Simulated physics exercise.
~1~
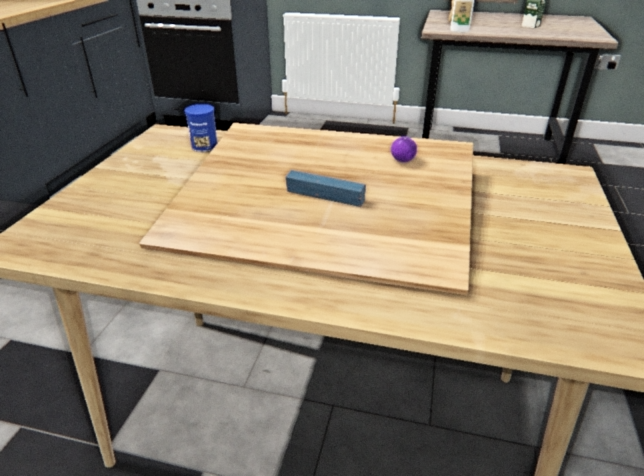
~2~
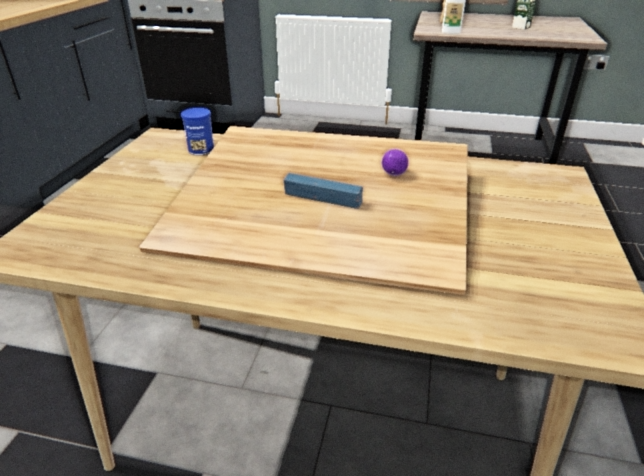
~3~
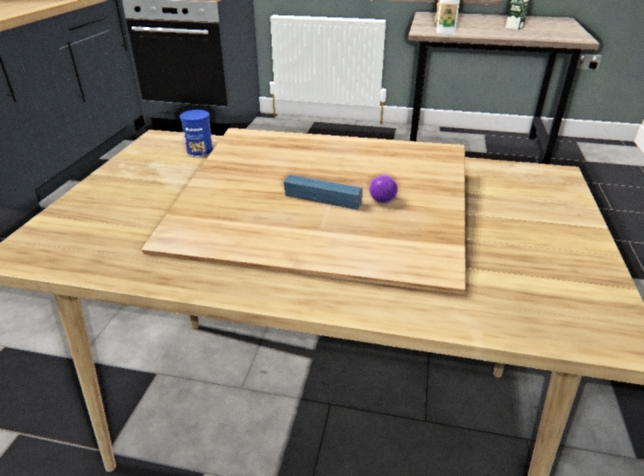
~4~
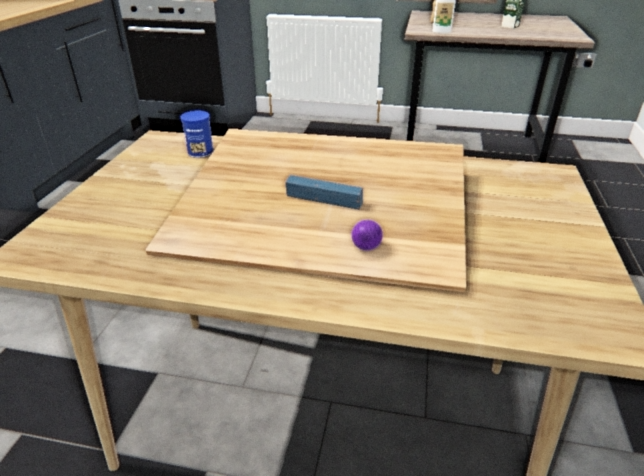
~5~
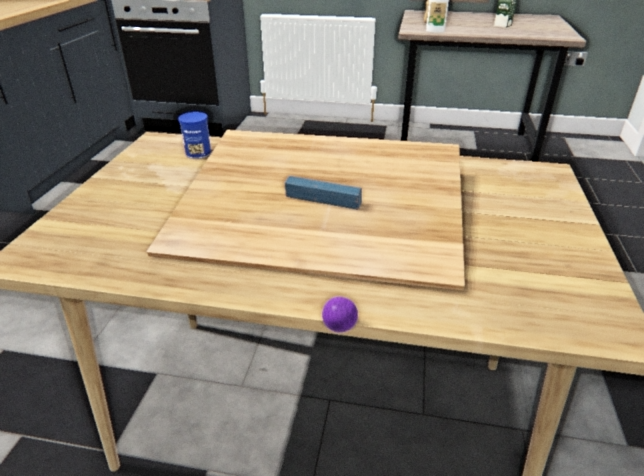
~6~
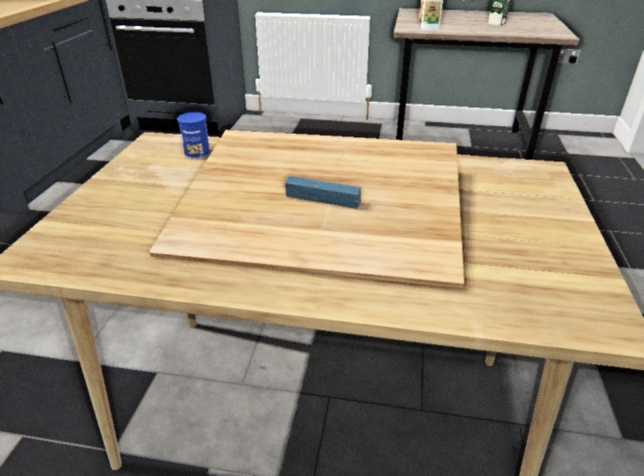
Wide wooden board on a table with a fixed blue block, a purple ball rolling down past it and off the near edge, a blue tin staying put.
